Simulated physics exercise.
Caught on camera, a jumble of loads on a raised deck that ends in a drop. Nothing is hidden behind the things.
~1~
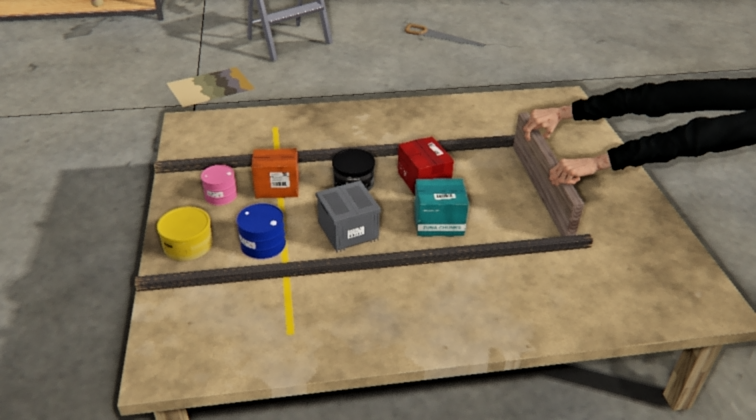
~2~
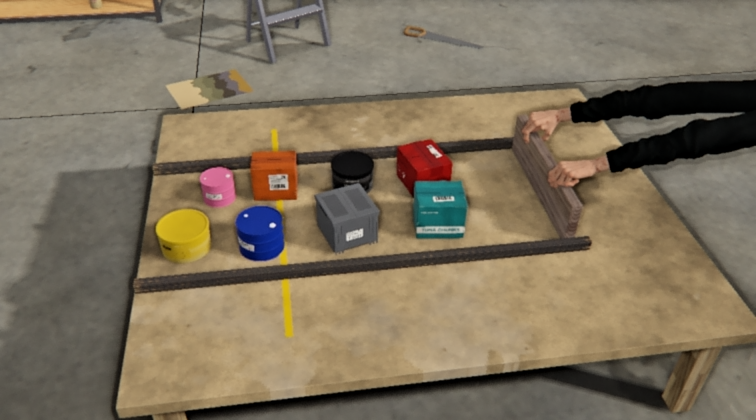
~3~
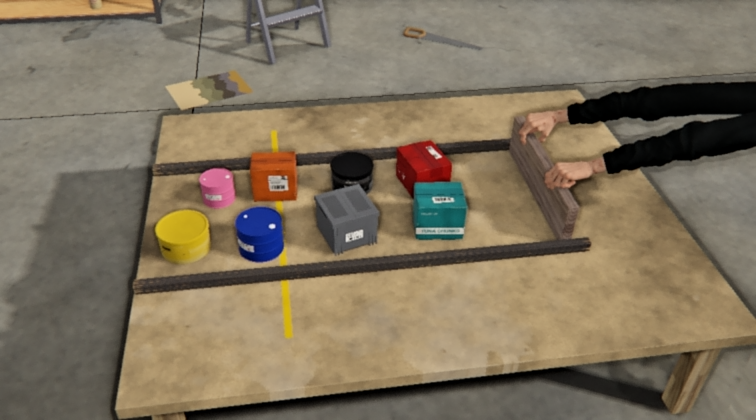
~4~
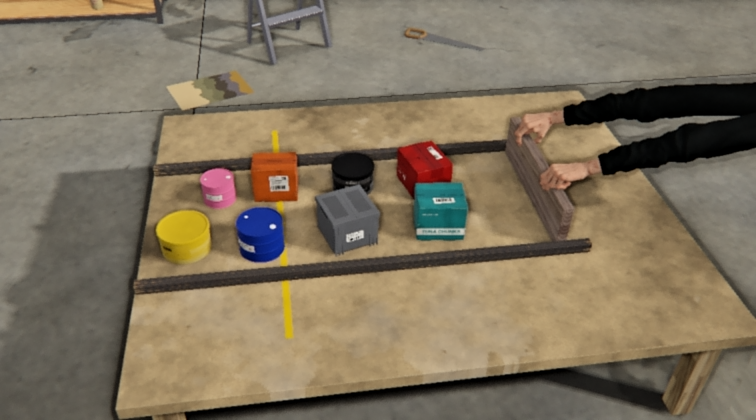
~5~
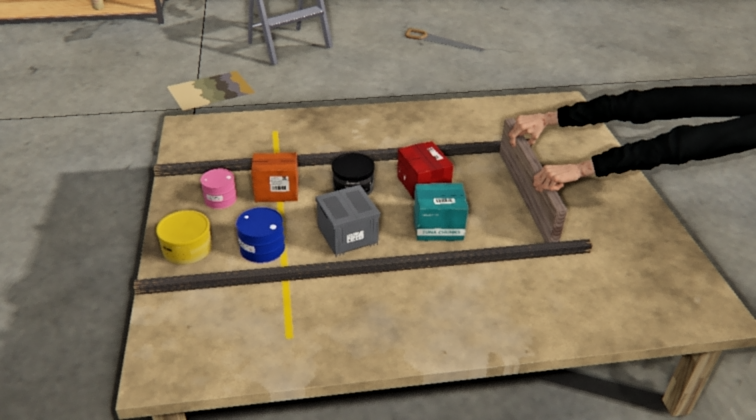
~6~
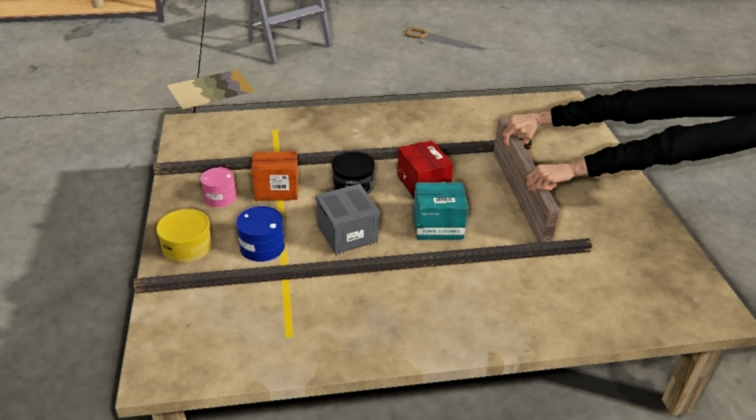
On a wooden table in a concrete-floored workshop, colourful round containers and boxes sit between two dark rails, a yellow line running beneath them. From the right, two hands grip a plank set across the rails and slide it slightly left, while the containers and boxes stay practically still.
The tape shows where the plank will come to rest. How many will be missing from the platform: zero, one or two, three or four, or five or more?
The number that fall off is one or two.
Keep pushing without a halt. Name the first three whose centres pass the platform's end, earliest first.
Earliest first: The yellow pail, the pink canister, the blue canister.
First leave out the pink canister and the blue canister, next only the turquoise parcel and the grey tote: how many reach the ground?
It would be 0 and 1.
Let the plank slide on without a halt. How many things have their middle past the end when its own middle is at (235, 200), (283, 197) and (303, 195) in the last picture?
In that order 4, 2 and 1.
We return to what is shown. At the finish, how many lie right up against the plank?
That makes 2.
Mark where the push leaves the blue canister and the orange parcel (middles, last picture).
The blue canister stops around (157, 244); the orange parcel around (171, 185).
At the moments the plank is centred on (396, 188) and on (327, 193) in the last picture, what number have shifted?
At the one place 4, at the other 8.
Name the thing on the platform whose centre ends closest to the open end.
Foremost is the blue canister.
Early on, none off yet; yellow pail at rest near (185, 236); pink canister at rest near (219, 187); blue canister at rest near (261, 234).
A while later, none off yet; yellow pail travelled a little near (162, 237); pink canister travelled about its own width near (181, 192); blue canister travelled about its own width near (209, 238).
Finally, the number that fall off is one or two; lost, pink canister and yellow pail.
